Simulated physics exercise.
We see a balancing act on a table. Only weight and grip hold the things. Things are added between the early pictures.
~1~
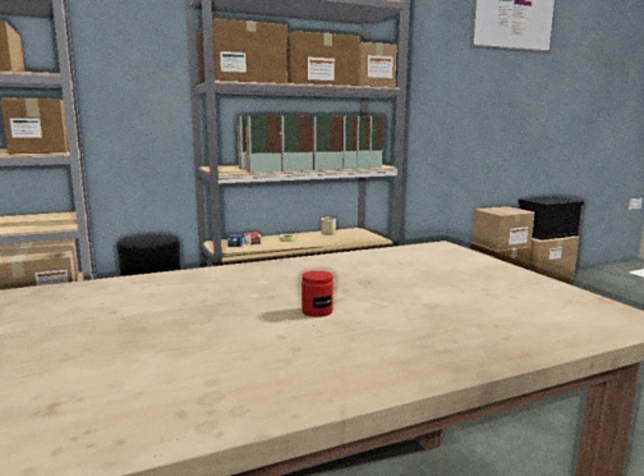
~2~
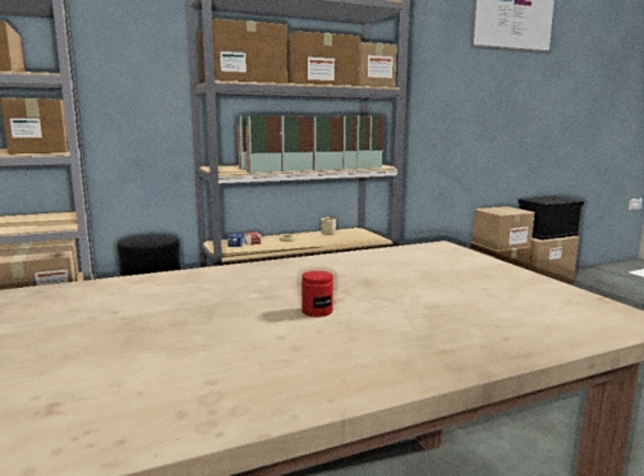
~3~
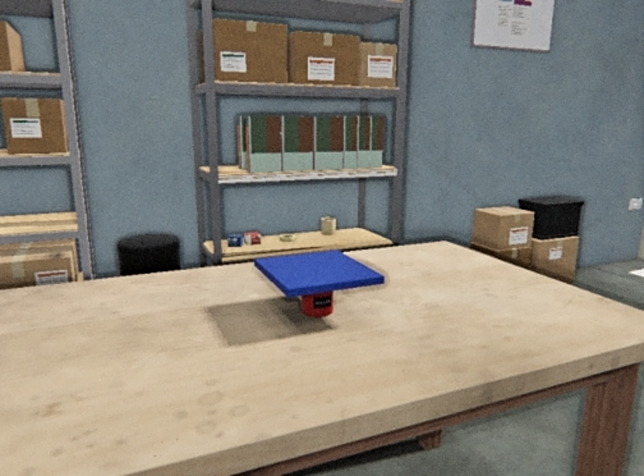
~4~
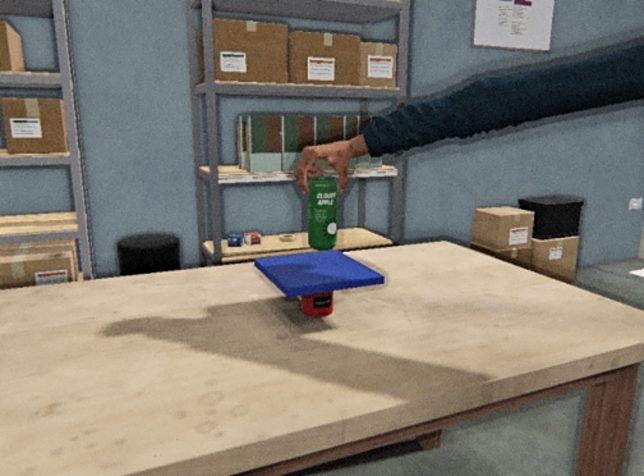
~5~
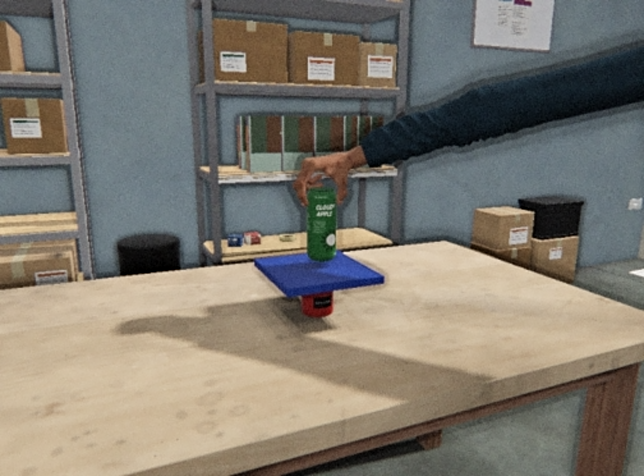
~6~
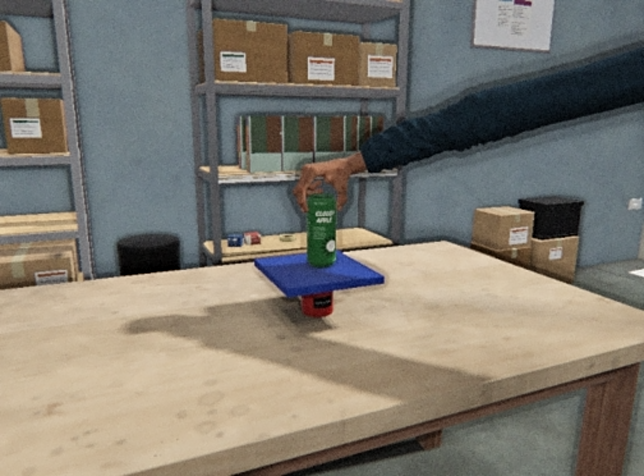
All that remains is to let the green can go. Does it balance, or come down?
In the end the stack stays up.
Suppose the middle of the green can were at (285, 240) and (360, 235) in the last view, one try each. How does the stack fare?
First, it gives way; second, it comes apart.
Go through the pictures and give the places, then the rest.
In the first picture, the last thing is not in view yet.
In the second picture, the last thing is not in view yet.
In the third picture, the last thing is not in view yet; blue lid (316, 271).
The fourth picture shows on its way; green can (323, 213); blue lid (316, 271).
The fifth picture shows on its way; green can (321, 224); blue lid (316, 271).
The sixth picture shows set down, still held; green can (321, 231); blue lid (316, 271).
Then, 0.20 s on from there, no change.
Then, 0.70 s on from there, green can resting near (321, 231).
In the end, all 3 unmoved. At the end, from the last picture's camera, green can near (321, 231). The stack keeps its balance.
